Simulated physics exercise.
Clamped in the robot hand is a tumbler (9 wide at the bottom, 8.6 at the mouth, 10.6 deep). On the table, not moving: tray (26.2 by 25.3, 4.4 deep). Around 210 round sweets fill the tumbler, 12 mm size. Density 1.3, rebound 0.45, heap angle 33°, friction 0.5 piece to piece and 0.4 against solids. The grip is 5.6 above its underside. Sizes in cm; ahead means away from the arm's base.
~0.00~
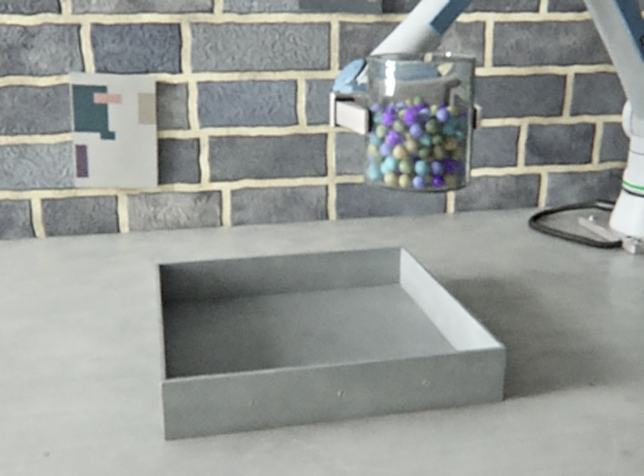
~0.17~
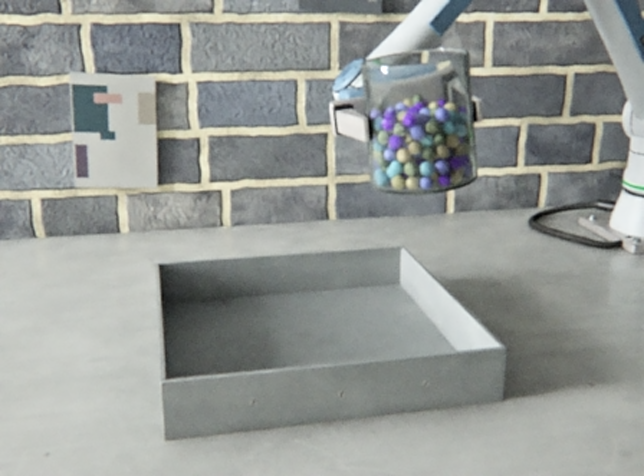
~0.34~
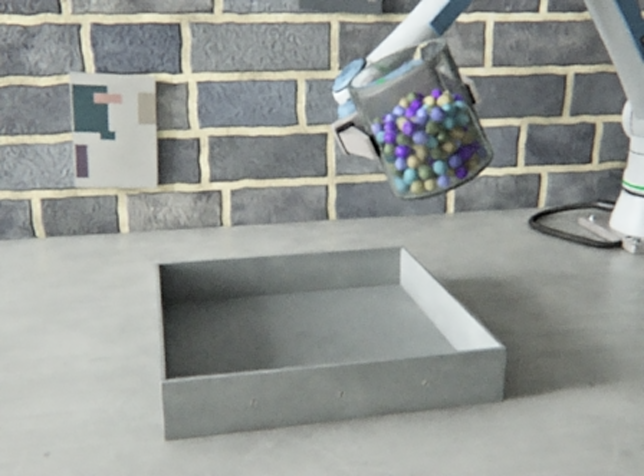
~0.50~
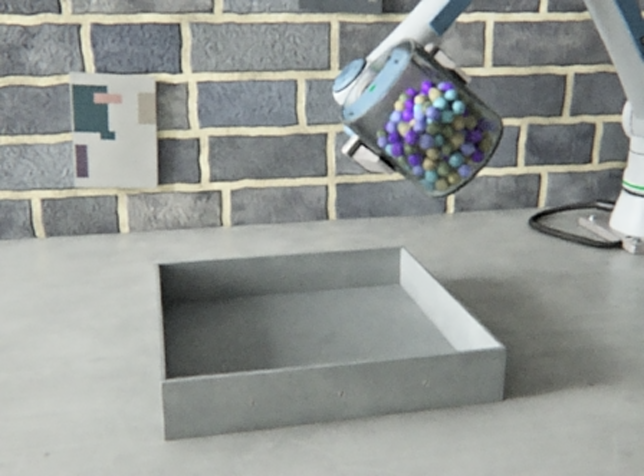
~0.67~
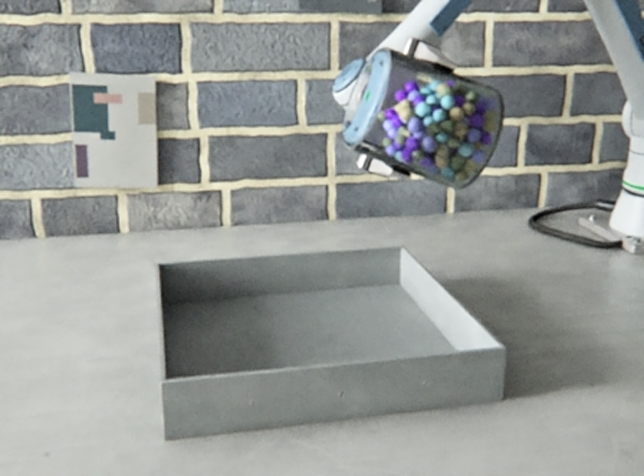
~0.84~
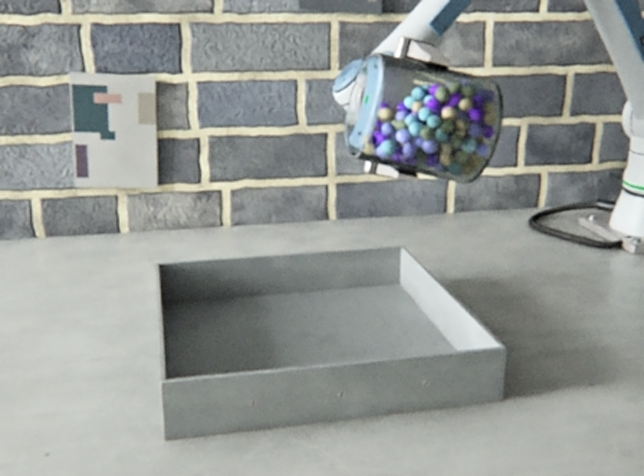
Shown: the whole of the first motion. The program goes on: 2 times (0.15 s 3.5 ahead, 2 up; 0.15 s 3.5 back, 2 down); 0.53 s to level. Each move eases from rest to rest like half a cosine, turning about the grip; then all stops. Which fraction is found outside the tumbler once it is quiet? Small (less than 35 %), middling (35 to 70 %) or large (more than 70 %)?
Outside the tumbler the share is small, less than 35 %.
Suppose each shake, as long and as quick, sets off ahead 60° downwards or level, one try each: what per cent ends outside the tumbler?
Some 0 and 20 per cent.
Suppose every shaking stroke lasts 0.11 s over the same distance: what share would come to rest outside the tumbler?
It would be near 55 per cent.
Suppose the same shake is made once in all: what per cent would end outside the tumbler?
In that case some 10 per cent.
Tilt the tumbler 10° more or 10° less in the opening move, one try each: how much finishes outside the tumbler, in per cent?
About 55 and 15 per cent.
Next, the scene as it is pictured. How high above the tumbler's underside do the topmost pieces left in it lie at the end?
About 7.0 cm.
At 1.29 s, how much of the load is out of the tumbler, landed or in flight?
Some 10 per cent.
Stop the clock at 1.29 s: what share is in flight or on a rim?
Roughly 0 per cent.
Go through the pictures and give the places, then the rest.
Tumbler middle at (419, 122), level; upper third of the load around (419, 124), from x 375 to 465, top at y 110; 214 in the tumbler, in the first frame.
Tumbler middle at (419, 122), tilted 7° forward; upper third of the load around (422, 124), from x 375 to 465, top at y 105, in the second frame.
Tumbler middle at (420, 121), tilted 26° forward; upper third of the load around (435, 121), from x 375 to 480, top at y 100, in the third frame.
Tumbler middle at (421, 121), tilted 50° forward; upper third of the load around (447, 111), from x 385 to 490, top at y 90, in the fourth frame.
Tumbler middle at (422, 120), tilted 69° forward; upper third of the load around (448, 105), from x 390 to 490, top at y 85, in the fifth frame.
Tumbler middle at (422, 119), tilted 76° forward; upper third of the load around (450, 105), from x 370 to 490, top at y 85; 214 in the tumbler, in the sixth frame.
After 1.29 s, tilted 76° forward, highest piece 24 above the table; 191 in the tumbler, 22 in the tray, 1 in flight or on a rim.
After 1.74 s, tilted 29° forward, highest piece 24 above the table; 157 in the tumbler, 57 in the tray.
After 2.17 s, level, highest piece 22 above the table; 157 in the tumbler, 57 in the tray.
After 3.22 s, level, highest piece 22 above the table; 157 in the tumbler, 57 in the tray.
At rest, 157 in the tumbler, 57 in the tray. That is 27 % outside the tumbler.
